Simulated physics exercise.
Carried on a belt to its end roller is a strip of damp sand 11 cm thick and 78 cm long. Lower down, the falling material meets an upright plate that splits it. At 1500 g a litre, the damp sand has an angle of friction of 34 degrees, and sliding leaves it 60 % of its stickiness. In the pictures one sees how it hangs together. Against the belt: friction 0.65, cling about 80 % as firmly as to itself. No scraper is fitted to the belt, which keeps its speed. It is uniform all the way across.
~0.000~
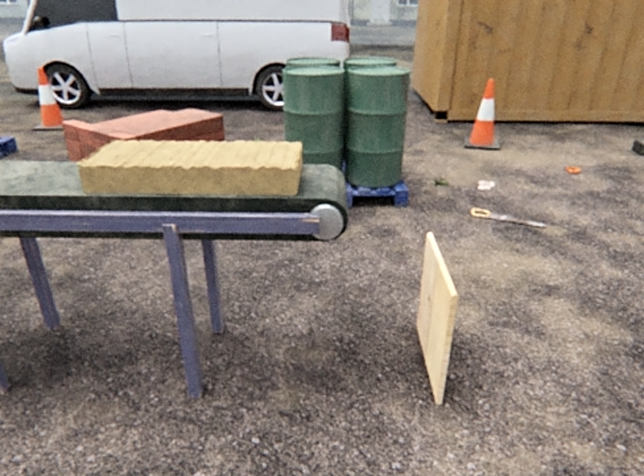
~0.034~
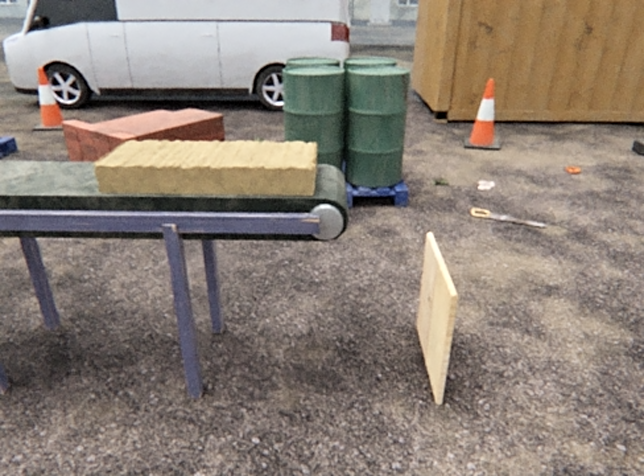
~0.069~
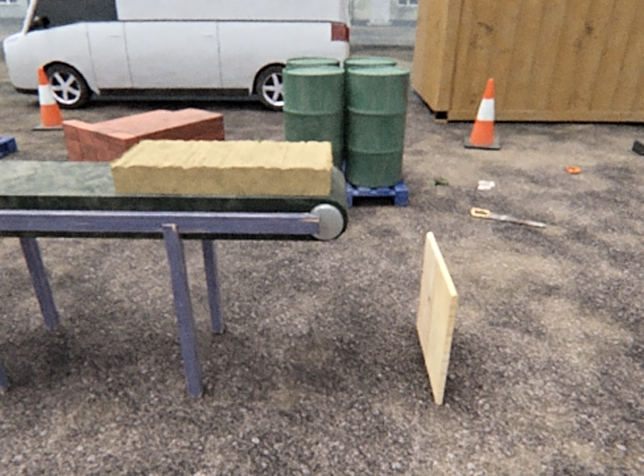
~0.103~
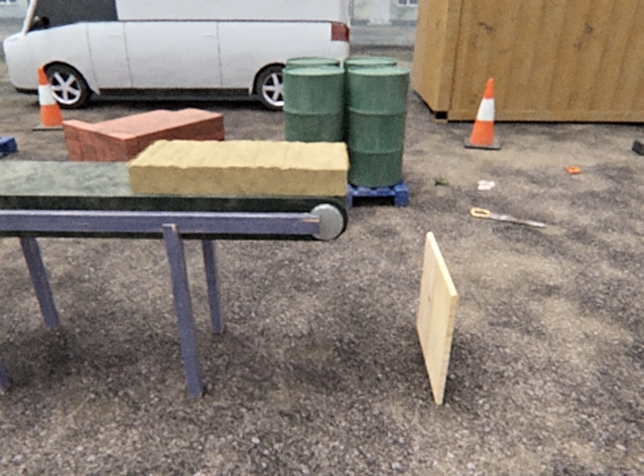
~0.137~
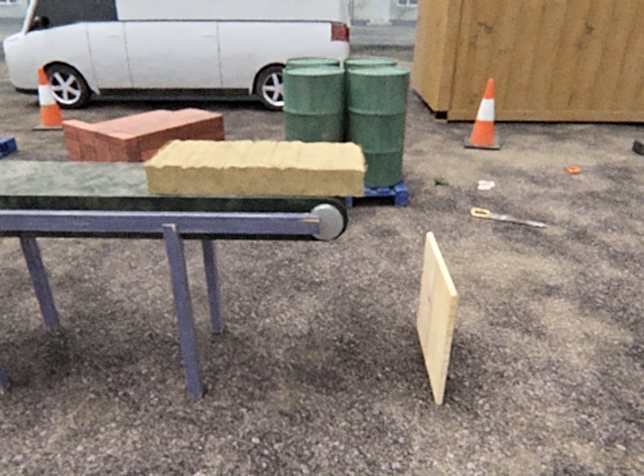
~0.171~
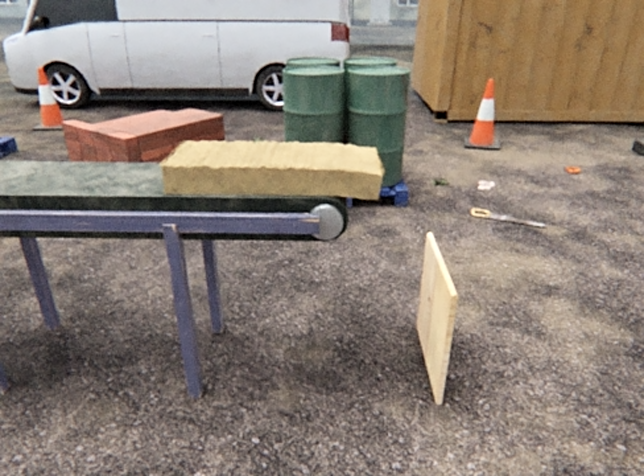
In a gravel yard with a parked white van, green barrels and traffic cones, a conveyor belt carries a block of damp sand slowly to the right until its front part extends in one piece beyond the end roller.
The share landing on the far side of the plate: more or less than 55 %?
That figure stays in excess of 55 per cent.
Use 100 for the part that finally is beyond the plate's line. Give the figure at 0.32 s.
Near 0 in a hundred.
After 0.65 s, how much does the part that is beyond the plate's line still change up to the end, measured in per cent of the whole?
From that time to the end, some 30 % of the whole.
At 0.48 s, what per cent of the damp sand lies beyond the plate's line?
35 per cent.
After 0.32 s, 0 % is beyond the plate's line.
After 0.48 s, 34 % is beyond the plate's line.
After 0.65 s, 72 % is beyond the plate's line.
After 0.82 s, 100 % is beyond the plate's line.
After 1.94 s, at the end, 100 % is beyond the plate's line.
